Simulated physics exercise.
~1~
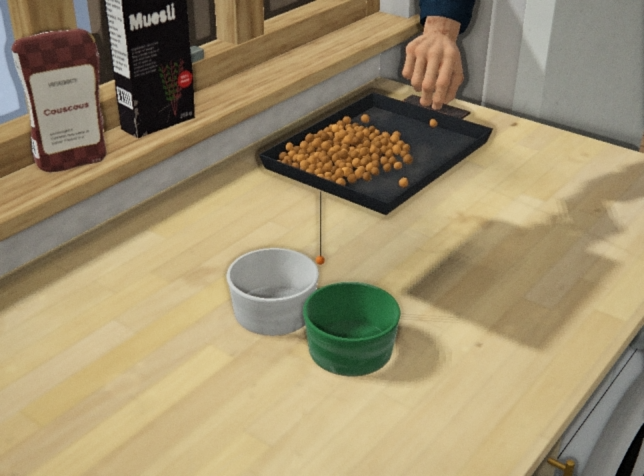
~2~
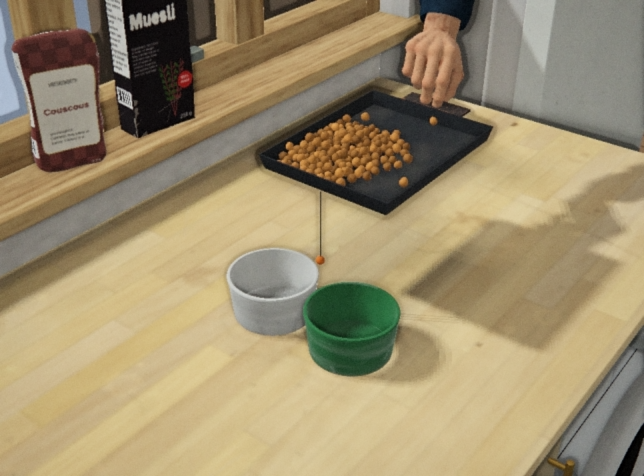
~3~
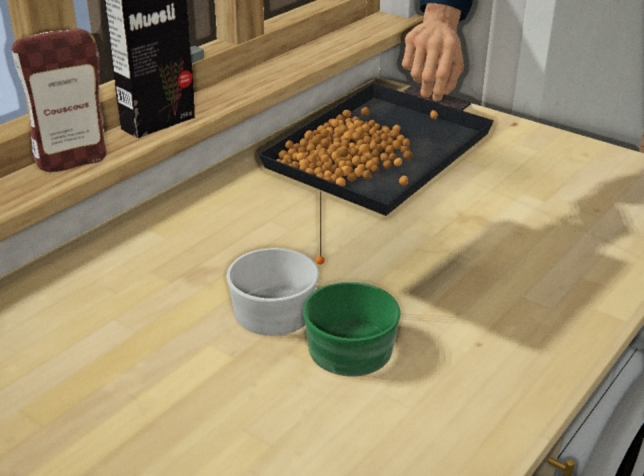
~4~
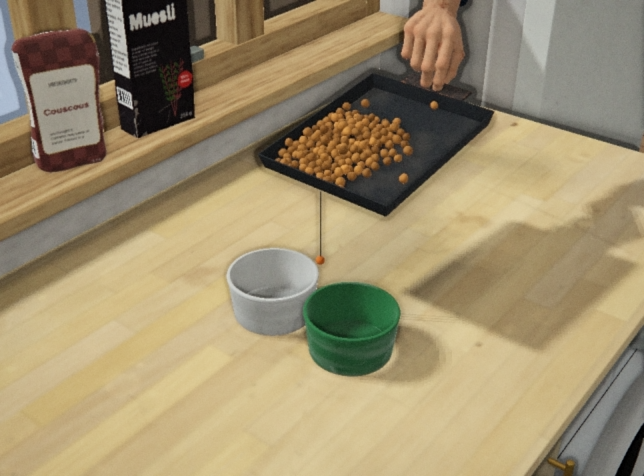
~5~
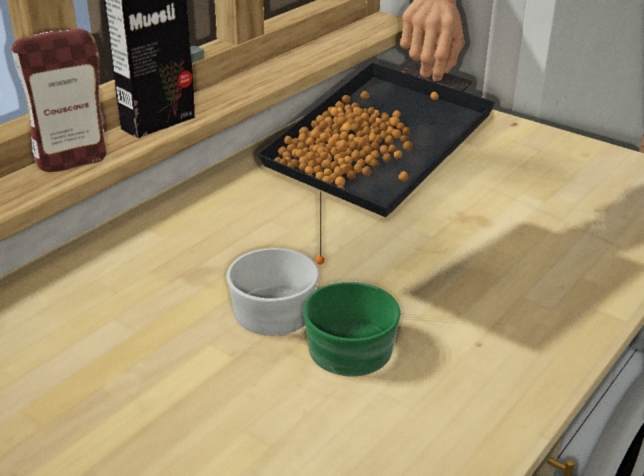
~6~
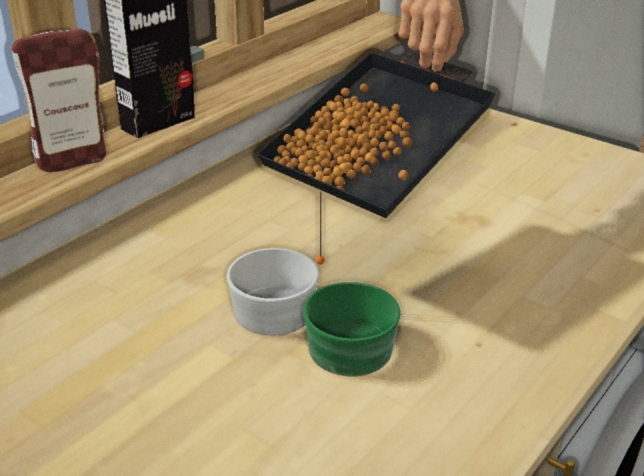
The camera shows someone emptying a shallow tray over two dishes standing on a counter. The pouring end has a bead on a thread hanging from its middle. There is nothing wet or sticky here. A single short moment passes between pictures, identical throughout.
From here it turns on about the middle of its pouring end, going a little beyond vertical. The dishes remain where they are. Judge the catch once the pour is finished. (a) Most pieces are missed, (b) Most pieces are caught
b, most pieces are caught.
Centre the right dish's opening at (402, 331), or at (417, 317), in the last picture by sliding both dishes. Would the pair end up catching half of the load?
Result, first setup: A majority share; second setup: A minority share.
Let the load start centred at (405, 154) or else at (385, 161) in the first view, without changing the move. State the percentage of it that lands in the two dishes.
You'd get about 80 per cent first and about 90 per cent second.
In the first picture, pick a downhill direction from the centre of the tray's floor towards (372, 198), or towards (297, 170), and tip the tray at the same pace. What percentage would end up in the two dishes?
You'd see roughly 70 per cent the first time and 60 per cent the second.
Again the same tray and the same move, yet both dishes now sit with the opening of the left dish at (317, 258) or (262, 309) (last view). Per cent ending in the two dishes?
The first position comes out at 10 per cent, the other at 40 per cent.
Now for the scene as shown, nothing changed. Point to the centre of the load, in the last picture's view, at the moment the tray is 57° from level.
Around (326, 158).
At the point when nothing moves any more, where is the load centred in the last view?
It settles centred around (316, 338).
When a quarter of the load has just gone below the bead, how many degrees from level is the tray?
About 100° of tilt.
Soon after the last picture, tray tipped steeply; nearly all on the tray; a stray few in the air.
A little later, tray tipped right over; nearly all on the tray; a stray few in the right dish; a stray few in the left dish; a stray few outside both; a stray few in the air.
Later still, tray tipped past a quarter turn; about half in the right dish; about a quarter in the left dish; about a quarter outside both; a stray few in the air.
At rest, tray tipped past a quarter turn; about half in the right dish; about a quarter in the left dish; about a quarter outside both; a stray few in the air.
